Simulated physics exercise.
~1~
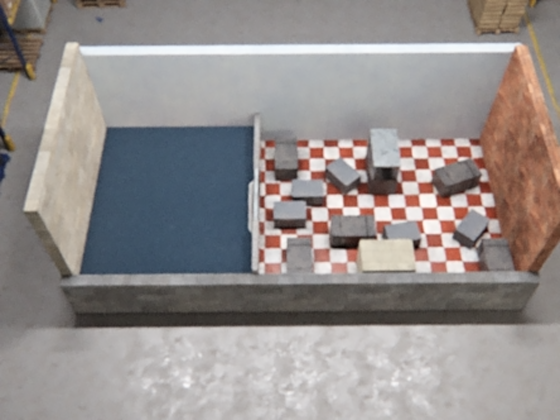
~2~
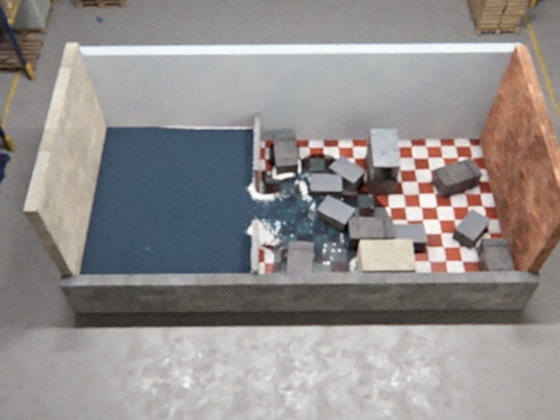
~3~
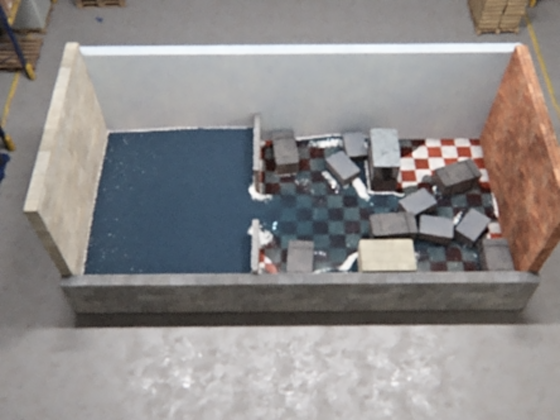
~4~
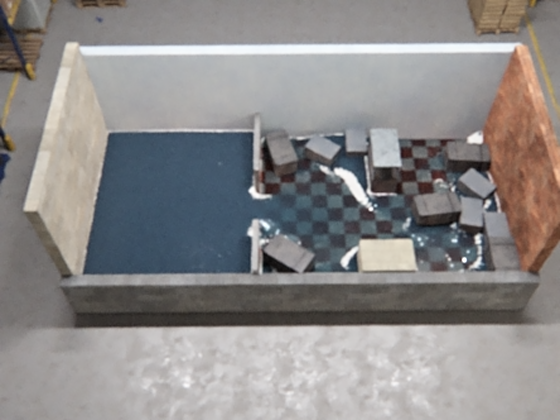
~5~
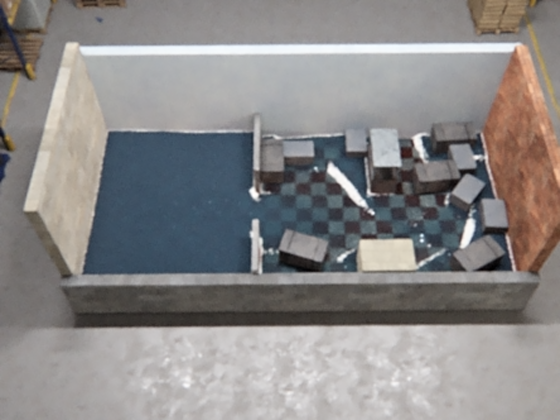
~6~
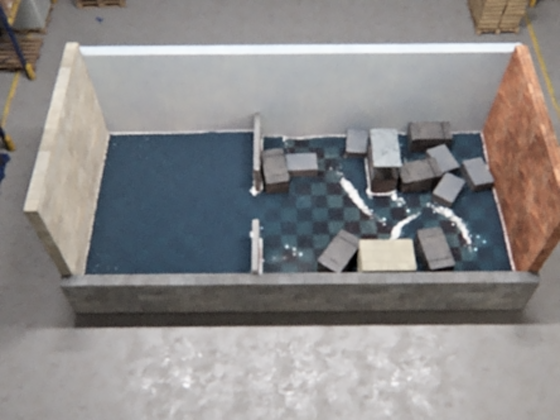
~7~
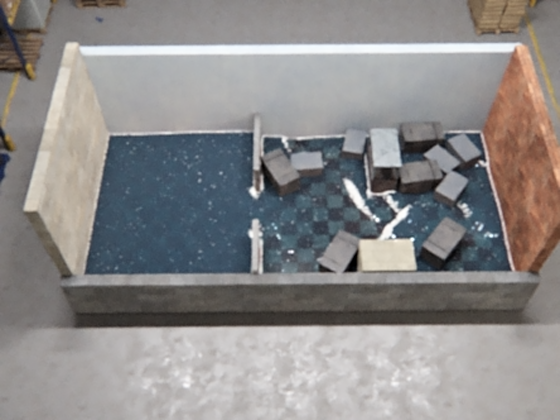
The clip shows a walled enclosure split by a partition, with dark blue water on the left and grey blocks on a red-and-white checkered floor. Water pours through a gap, spreads across the tiles and pushes many blocks rightward, then some drift back, ending scattered in the flooded right side.
